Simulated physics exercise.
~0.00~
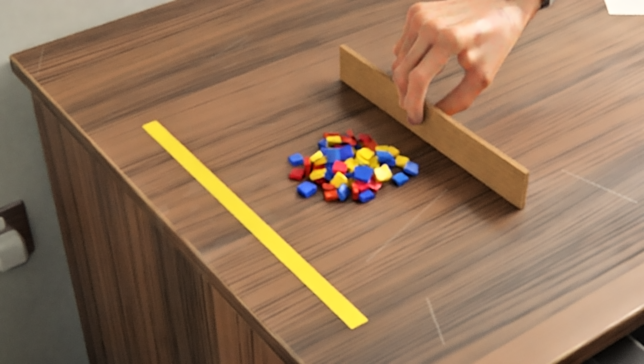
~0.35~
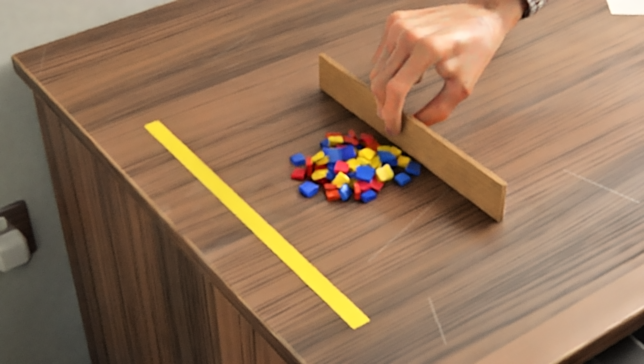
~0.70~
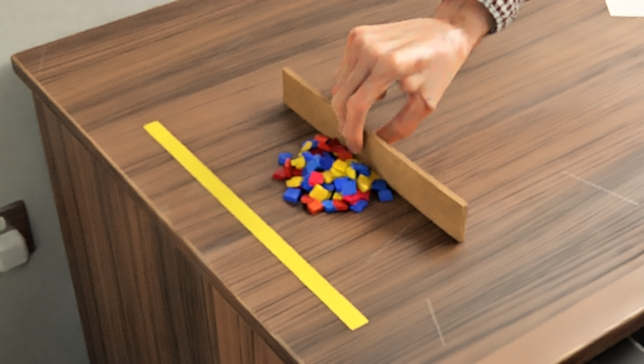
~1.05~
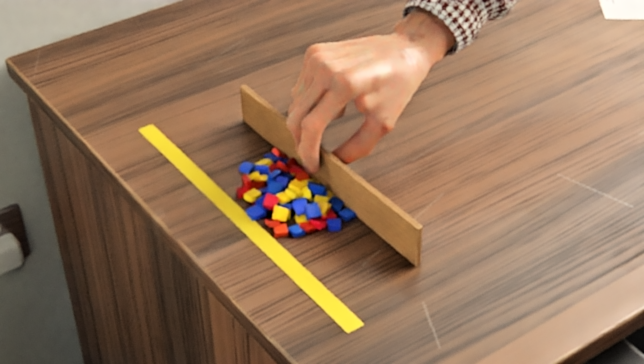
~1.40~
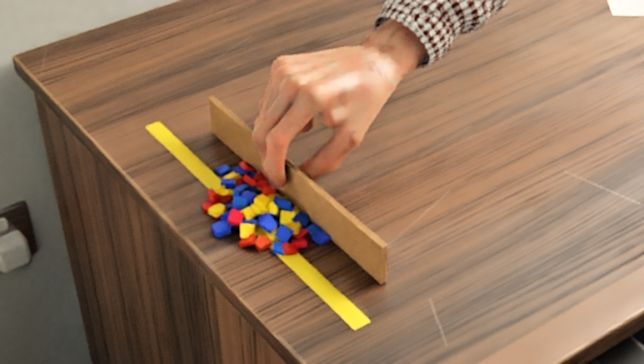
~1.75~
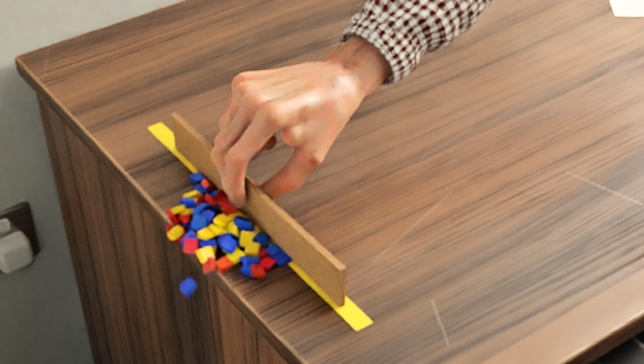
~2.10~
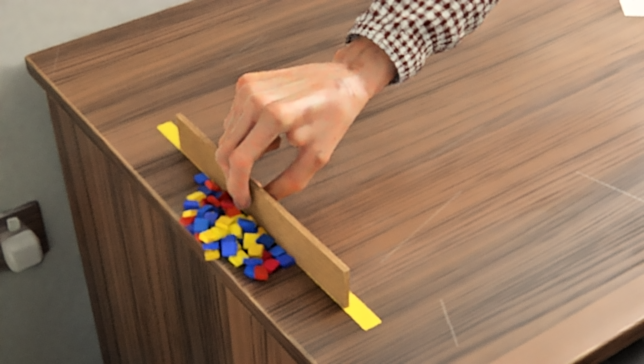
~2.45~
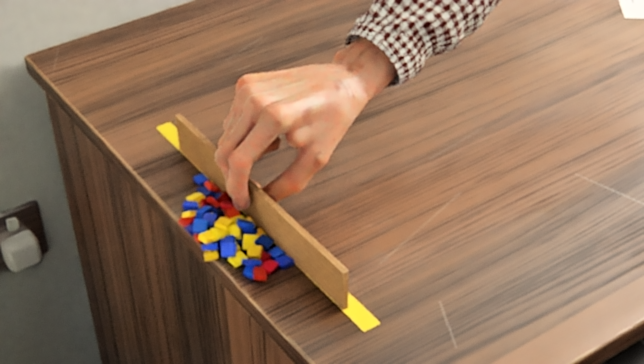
The clip shows a hand using an upright strip of card to push a loose heap of small red, blue and yellow pieces leftward across a wooden tabletop, over a yellow tape line, until the card stops at the tape with some pieces over the edge and most still on top.
